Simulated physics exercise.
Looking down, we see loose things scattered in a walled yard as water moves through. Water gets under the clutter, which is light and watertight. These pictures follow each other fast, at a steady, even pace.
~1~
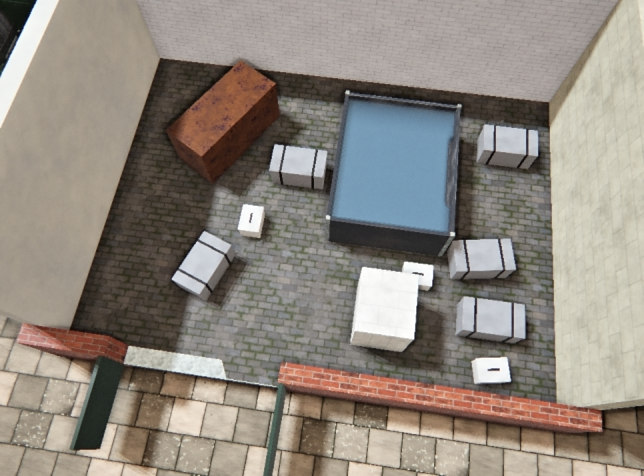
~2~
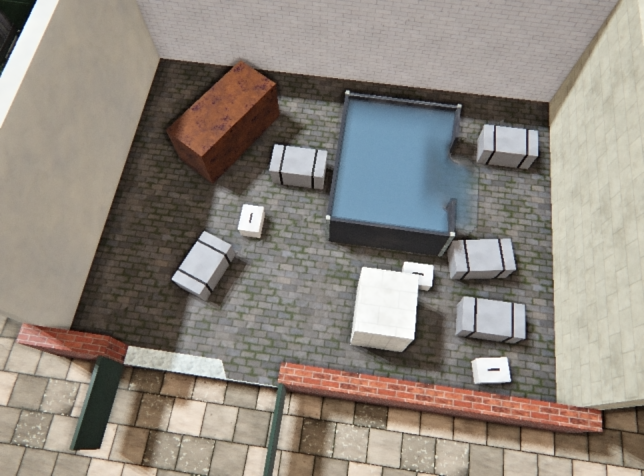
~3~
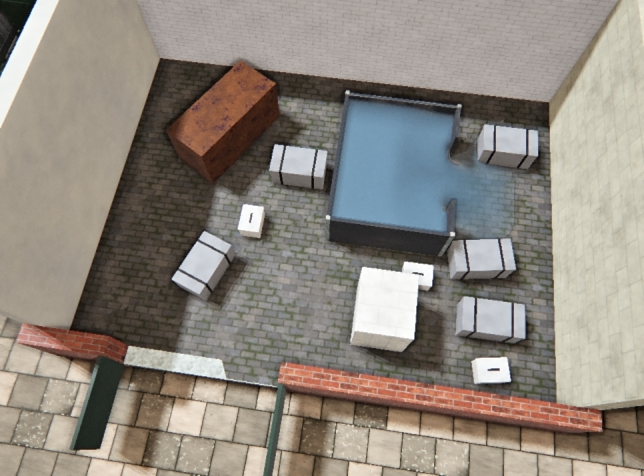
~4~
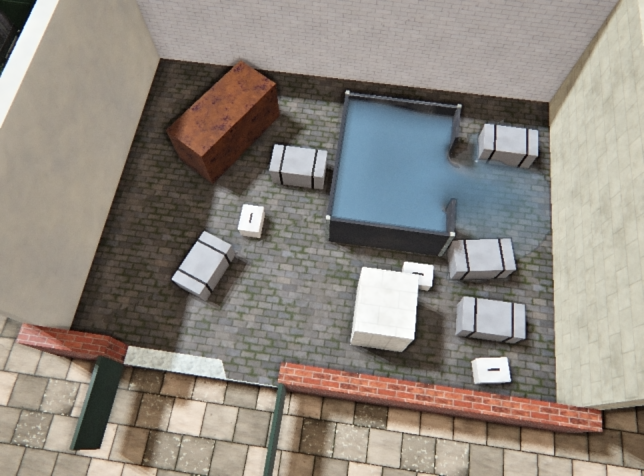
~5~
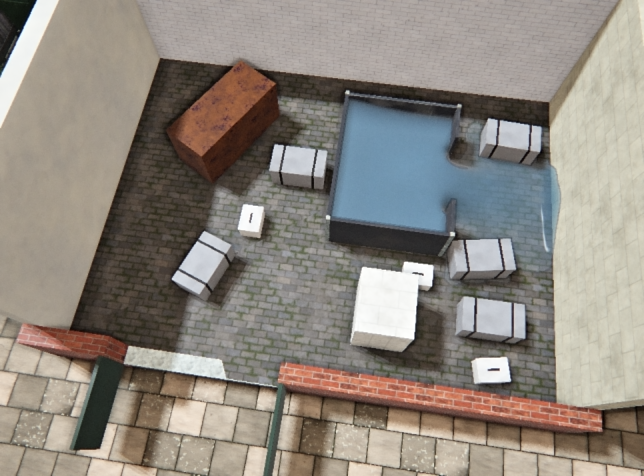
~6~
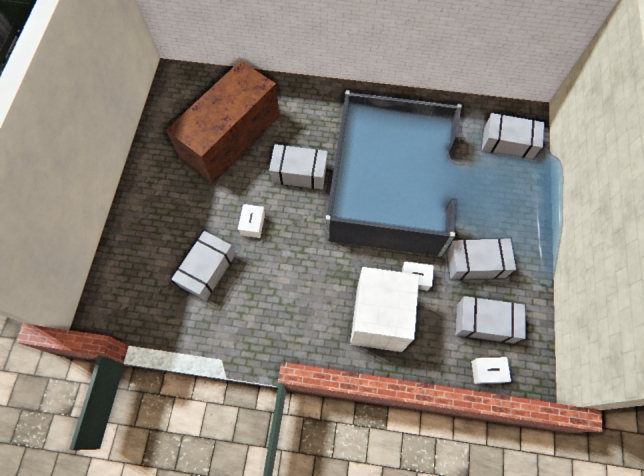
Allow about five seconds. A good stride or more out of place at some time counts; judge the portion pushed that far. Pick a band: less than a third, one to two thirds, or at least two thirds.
The fraction is one to two thirds of them.
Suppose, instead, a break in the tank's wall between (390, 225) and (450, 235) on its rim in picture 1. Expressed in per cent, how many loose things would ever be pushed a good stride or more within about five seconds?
Estimate: Close to 90 in a hundred.
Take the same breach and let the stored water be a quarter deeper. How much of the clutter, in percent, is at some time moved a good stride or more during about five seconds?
I'd say close to 80 per cent of the things.
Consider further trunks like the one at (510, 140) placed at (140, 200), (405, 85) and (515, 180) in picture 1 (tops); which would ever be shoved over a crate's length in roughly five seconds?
Okay, in order the twins go nowhere much, a long way, a long way.
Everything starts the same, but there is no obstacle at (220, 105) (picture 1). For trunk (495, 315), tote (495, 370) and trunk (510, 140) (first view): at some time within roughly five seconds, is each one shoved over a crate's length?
Per item in the order asked: Got moved a good way; got moved a good way; got moved a good way.
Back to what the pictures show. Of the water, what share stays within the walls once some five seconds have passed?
100 %.
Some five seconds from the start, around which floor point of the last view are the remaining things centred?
Around pixel (318, 245).
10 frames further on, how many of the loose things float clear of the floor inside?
The total here is 1.
A moment on, 1 of 8 are well off their spots; 0 afloat.
Next, 3 of 8 are well off their spots; 1 afloat.
Later, 4 of 8 are well off their spots; 3 afloat.
In the end, 4 of 8 are well off their spots, and 5 have been at some point; 3 afloat.
